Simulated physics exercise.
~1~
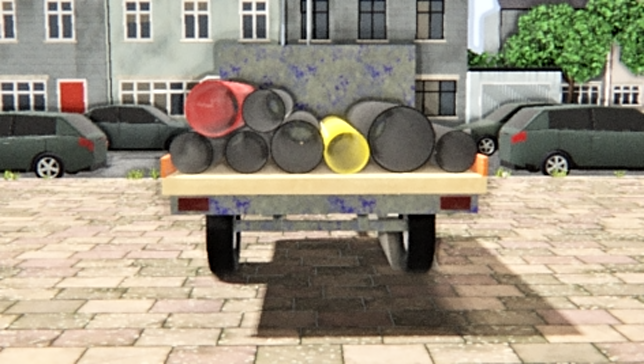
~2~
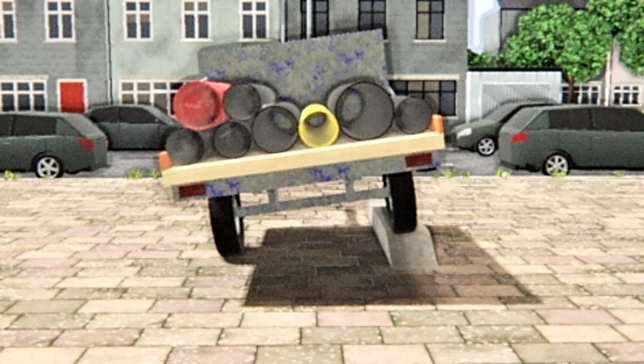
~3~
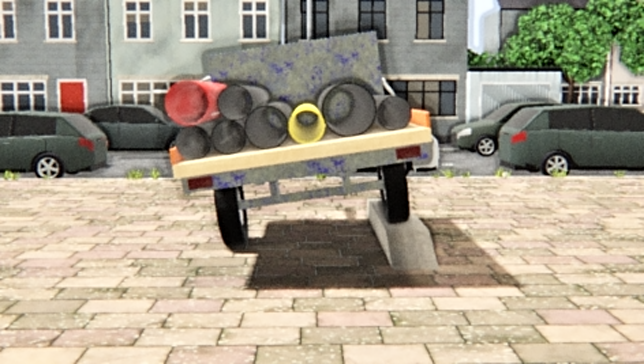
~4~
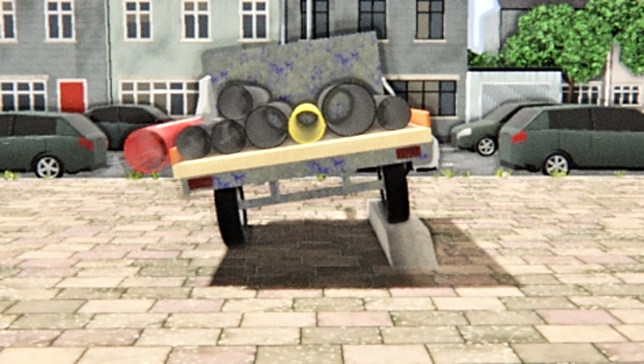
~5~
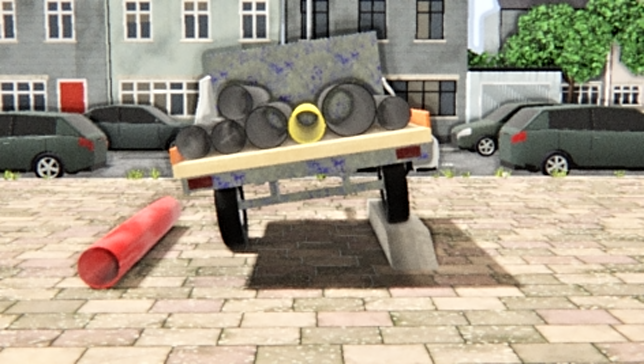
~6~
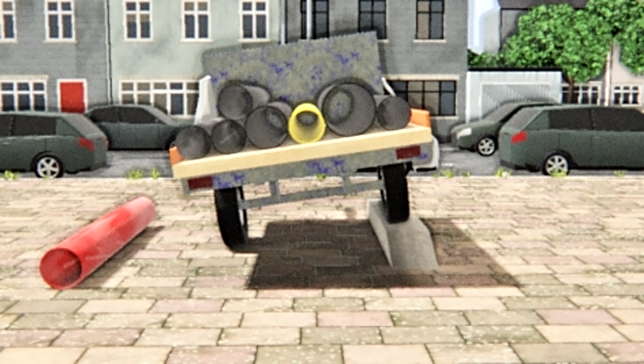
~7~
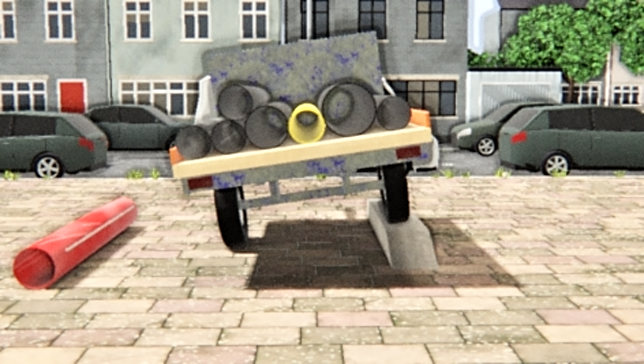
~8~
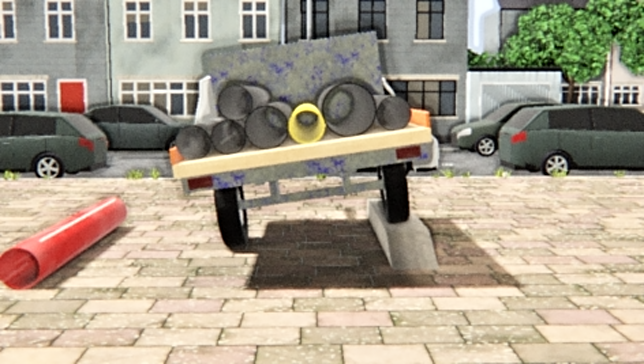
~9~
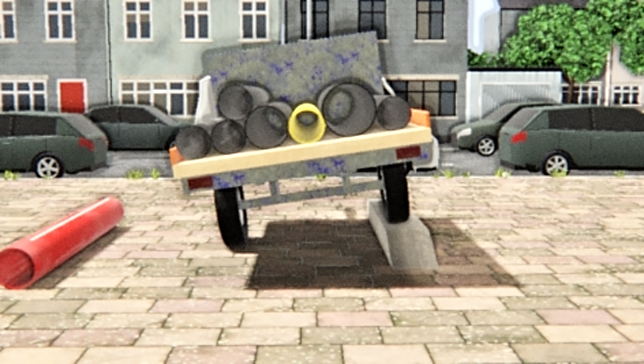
To begin with, a flat trailer stands level on a paved street, loaded with a loose stack of dark pipes plus one red and one yellow, with parked cars and houses behind. Its right wheel climbs onto a raised slab, so the deck tilts down to the left and the pipes shift that way. The red pipe, resting on top at the left, rolls over its neighbour and drops off the left side. It lands on the paving and rolls farther left, slowing near the edge of view. The yellow pipe and the dark ones stay aboard the tilted trailer.
